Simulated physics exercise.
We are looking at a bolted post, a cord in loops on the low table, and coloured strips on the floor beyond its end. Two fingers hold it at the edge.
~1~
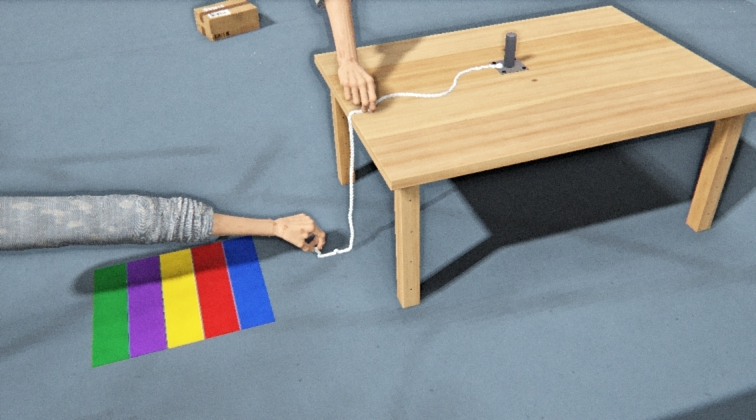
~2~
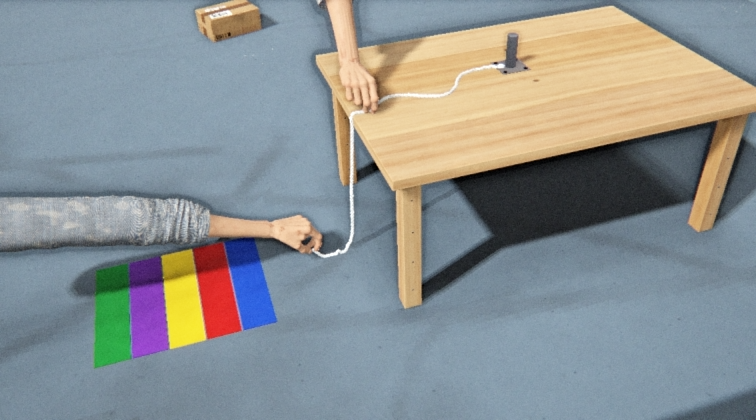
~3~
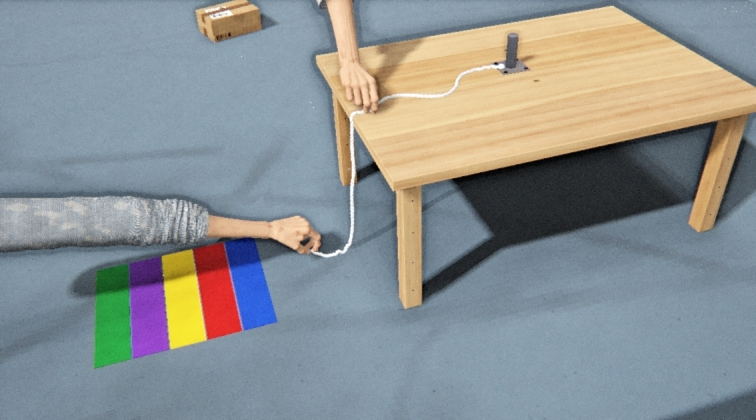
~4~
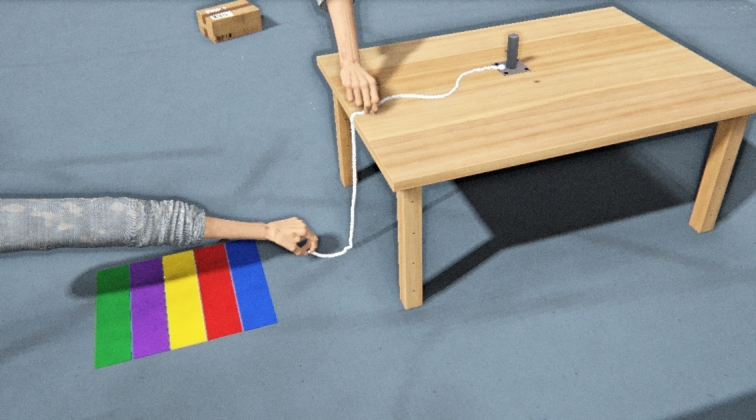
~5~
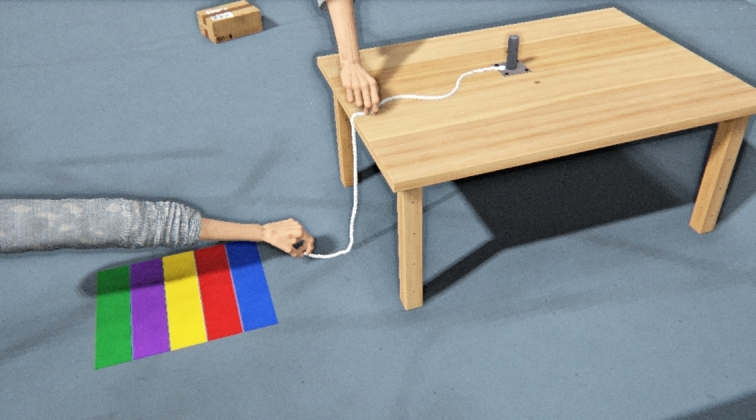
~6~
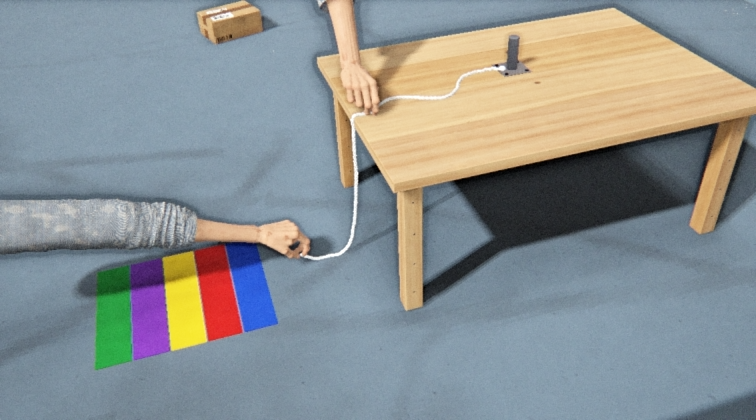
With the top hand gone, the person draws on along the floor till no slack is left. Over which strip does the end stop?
The yellow one.
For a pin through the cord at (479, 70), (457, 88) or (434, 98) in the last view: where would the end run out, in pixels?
The places are (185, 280), (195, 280) and (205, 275).
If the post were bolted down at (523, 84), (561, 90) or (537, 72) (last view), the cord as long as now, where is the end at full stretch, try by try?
About (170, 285), (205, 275) and (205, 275).
Soon after, end near (241, 268); over blue.
Then, end near (203, 277); over red.
At full stretch, end near (181, 282); over yellow. It halts on the yellow strip.
